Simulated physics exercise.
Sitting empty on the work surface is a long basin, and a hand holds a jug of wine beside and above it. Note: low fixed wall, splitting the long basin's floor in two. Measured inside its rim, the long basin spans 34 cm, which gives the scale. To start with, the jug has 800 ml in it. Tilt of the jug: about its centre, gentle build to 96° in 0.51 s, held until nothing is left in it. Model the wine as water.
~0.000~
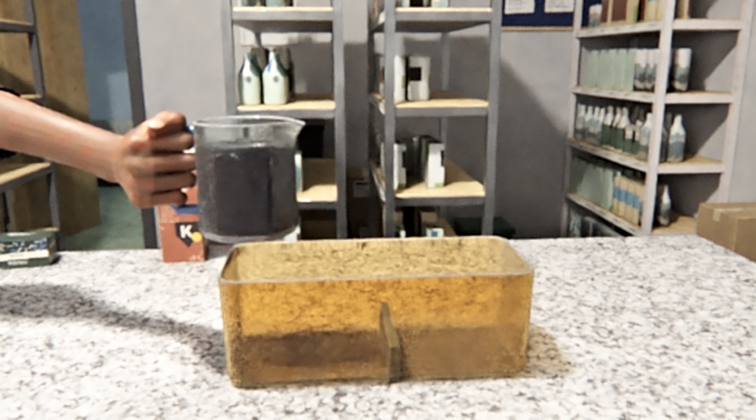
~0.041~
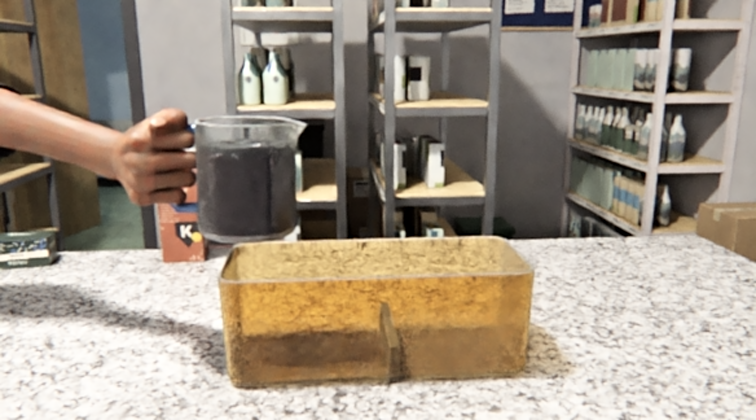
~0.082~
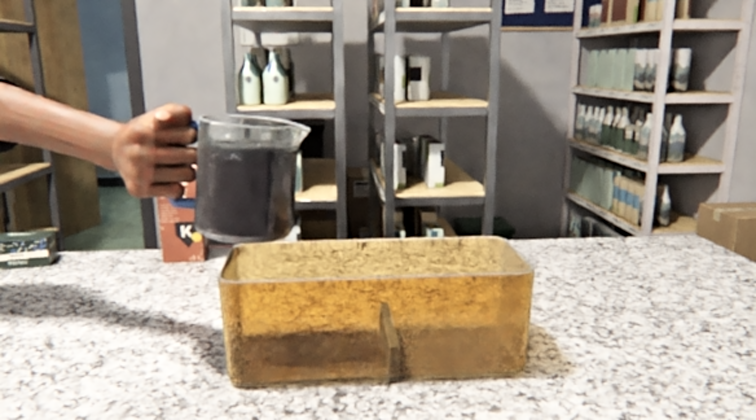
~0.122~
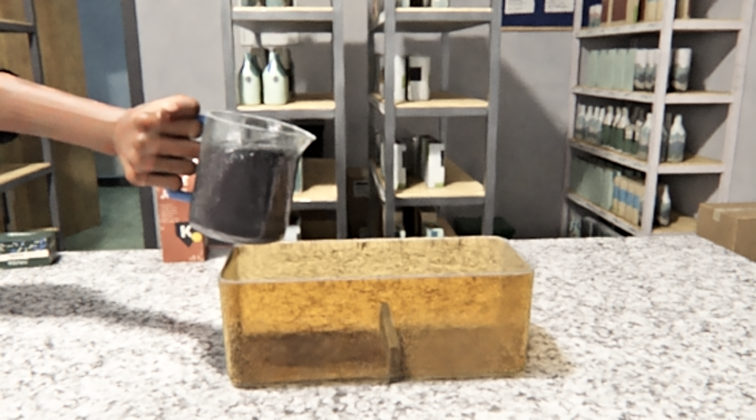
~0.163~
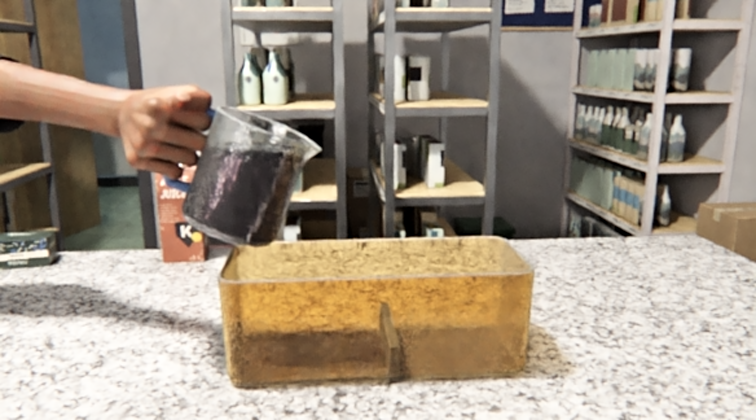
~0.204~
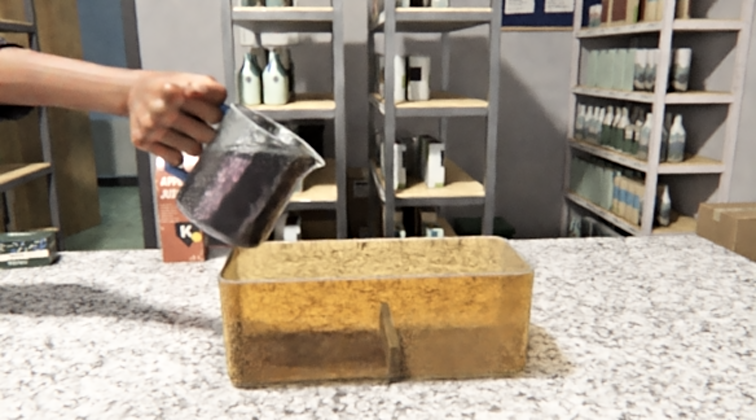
A hand holding a glass jug of dark wine kept it almost upright at first, then gradually tilted it to the right above the left end of a long amber basin with a low dividing wall.
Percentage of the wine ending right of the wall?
17 per cent.
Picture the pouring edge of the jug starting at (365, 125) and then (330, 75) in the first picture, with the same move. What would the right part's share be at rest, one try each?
90 and 85 %.
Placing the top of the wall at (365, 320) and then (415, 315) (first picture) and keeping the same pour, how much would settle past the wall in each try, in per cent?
65 then 5 %.
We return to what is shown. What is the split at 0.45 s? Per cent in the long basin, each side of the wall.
About 14 % left, 0 % right.
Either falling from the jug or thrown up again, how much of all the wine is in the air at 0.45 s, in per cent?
Around 18 percent.
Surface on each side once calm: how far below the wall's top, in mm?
On the left it's about 10 mm; on the right, about 30 mm.
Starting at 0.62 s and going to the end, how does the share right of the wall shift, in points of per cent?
Looks like it went upward, around 12 per cent.
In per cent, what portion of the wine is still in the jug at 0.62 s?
Around 30 in a hundred.
After 0.45 s the tilt is 92° and 67 per cent is still to pour, 14 is left of the wall and 0 right of it.
After 0.62 s the tilt is 96° and 29 per cent is still to pour, 53 is left of the wall and 4 right of it.
After 0.81 s the tilt is 96° and 13 per cent is still to pour, 69 is left of the wall and 12 right of it.
After 1.01 s the tilt is 96° and 5 per cent is still to pour, 79 is left of the wall and 13 right of it.
In the end 81 per cent lies left of the wall, 17 right of it and 2 outside.
